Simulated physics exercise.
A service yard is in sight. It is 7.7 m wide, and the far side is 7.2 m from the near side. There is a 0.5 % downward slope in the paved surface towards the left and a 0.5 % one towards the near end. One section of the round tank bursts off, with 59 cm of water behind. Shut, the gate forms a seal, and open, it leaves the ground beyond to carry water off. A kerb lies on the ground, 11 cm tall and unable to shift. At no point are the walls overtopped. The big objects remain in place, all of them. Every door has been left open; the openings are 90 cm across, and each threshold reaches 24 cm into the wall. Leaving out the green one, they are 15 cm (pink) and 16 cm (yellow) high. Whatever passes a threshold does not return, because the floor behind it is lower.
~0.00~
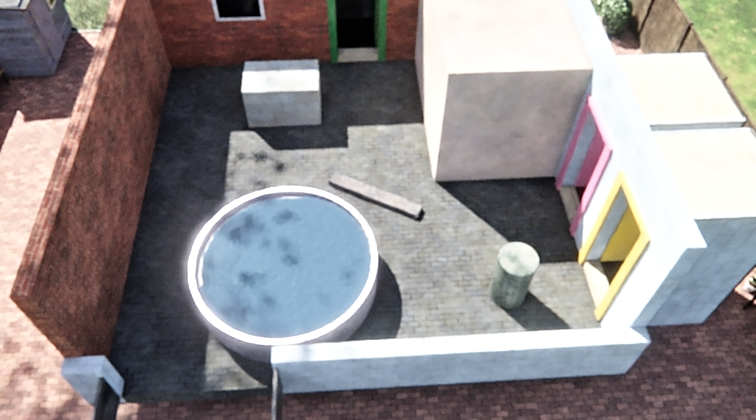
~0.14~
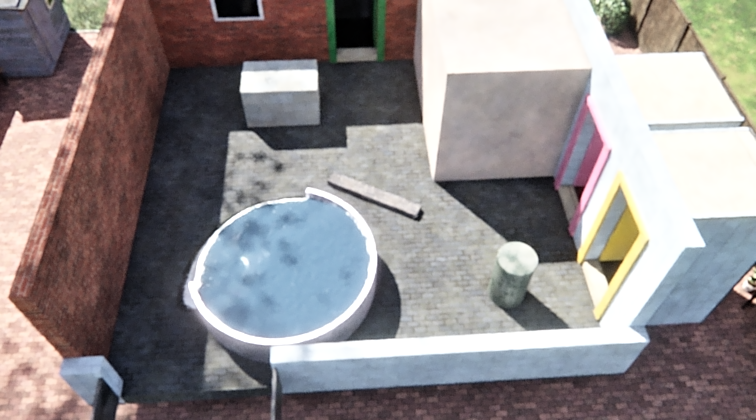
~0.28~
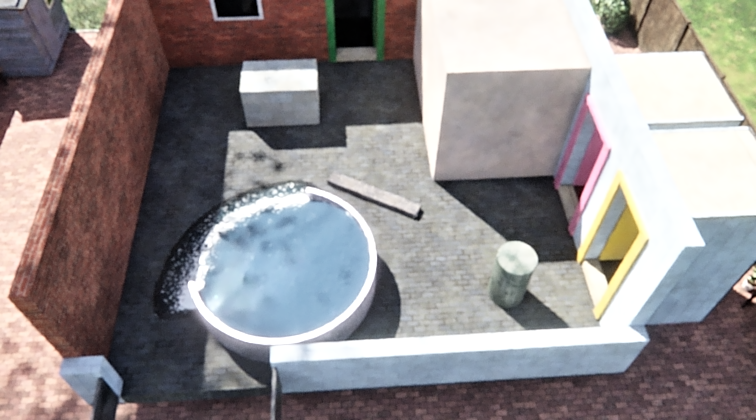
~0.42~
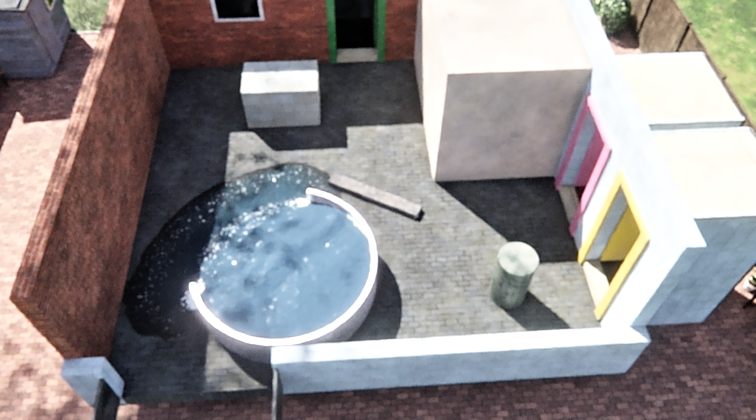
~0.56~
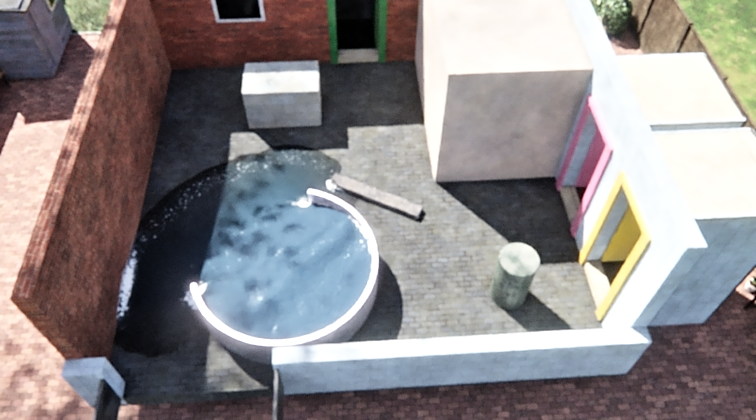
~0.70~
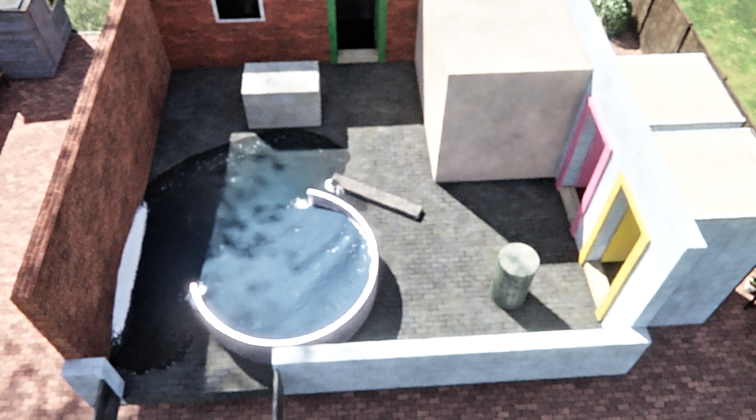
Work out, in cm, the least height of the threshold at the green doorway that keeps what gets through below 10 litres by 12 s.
It would have to be about 10.5 cm high.
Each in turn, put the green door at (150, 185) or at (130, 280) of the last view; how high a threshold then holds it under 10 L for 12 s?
About 25 cm for the first and 30 cm for the second.
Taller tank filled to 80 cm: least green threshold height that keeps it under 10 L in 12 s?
Then a height close to 16 cm.
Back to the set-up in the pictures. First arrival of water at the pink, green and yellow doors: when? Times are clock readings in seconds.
Front log: Pink = 8.0 s, green = 2.2 s, yellow = 7.5 s.
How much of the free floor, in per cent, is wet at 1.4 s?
Wet share: Around 35 %.
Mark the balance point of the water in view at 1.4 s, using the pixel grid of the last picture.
Centre of the water: Approx. (252, 249) px.
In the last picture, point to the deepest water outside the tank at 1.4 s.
About (142, 261).
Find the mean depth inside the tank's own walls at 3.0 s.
The average depth is some 17 cm.
After 1.4 s water covers 35 % of the floor, deepest (34 cm) near (142, 261); it has not reached the green door.
After 3.0 s water covers 50 % of the floor, deepest (50 cm) near (170, 80); 3 cm at the green door, 0 litres in over its 17 cm threshold.
After 12.0 s water covers 95 % of the floor, deepest (12 cm) near (513, 316); 8 cm at the green door, 0 litres in over its 17 cm threshold.
At the green door as built, the water arrived by 2.3 s and peaked near 14 cm at 9.0 s.
With a threshold of 9 cm, 20 litres would have come in within the 12 s; with 12 cm, 4 litres. So under 10 litres takes about 10.5 cm.
